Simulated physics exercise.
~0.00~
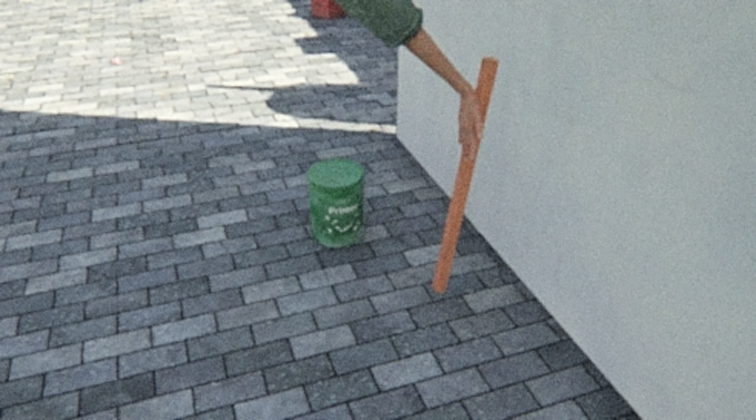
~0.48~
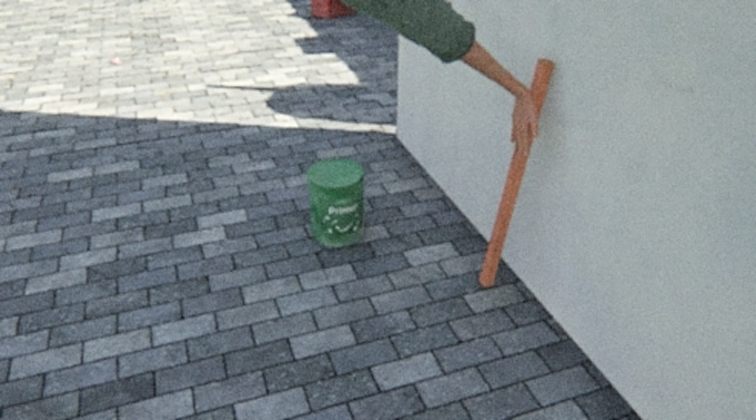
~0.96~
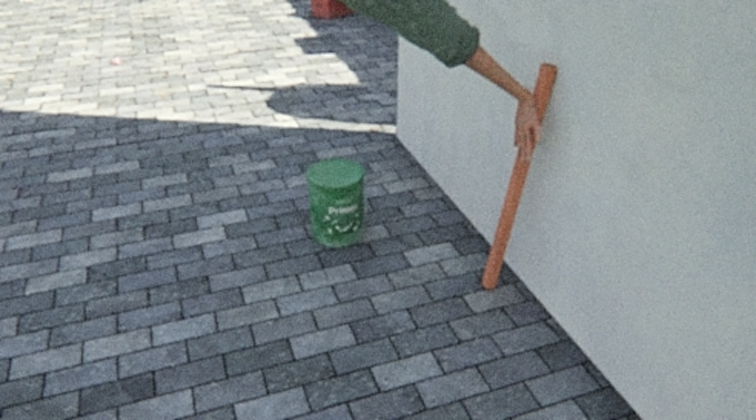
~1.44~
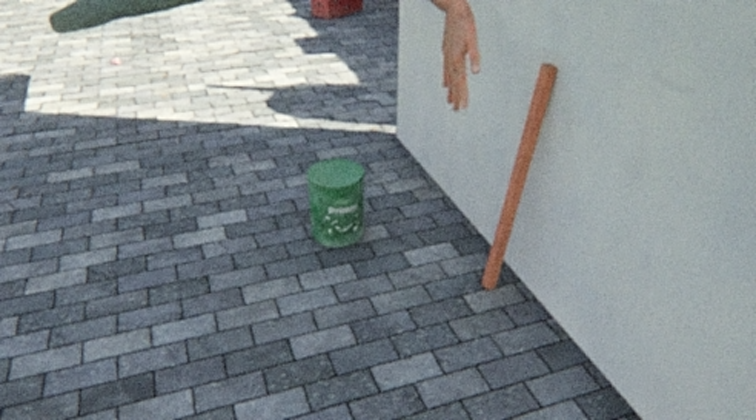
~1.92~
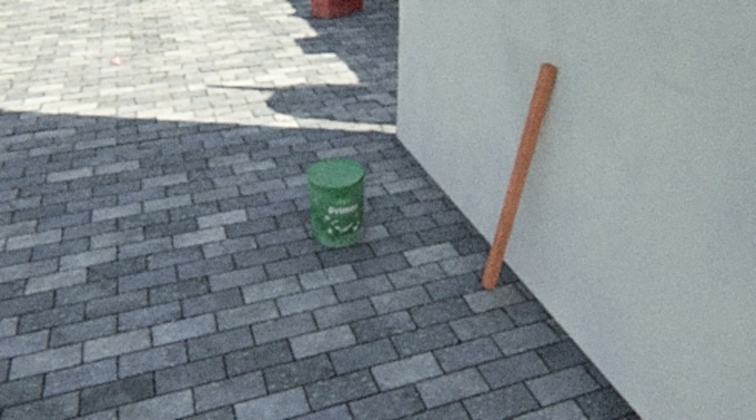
Beside a bare wall, a hand leans an orange pole, lets go, and it stays up.
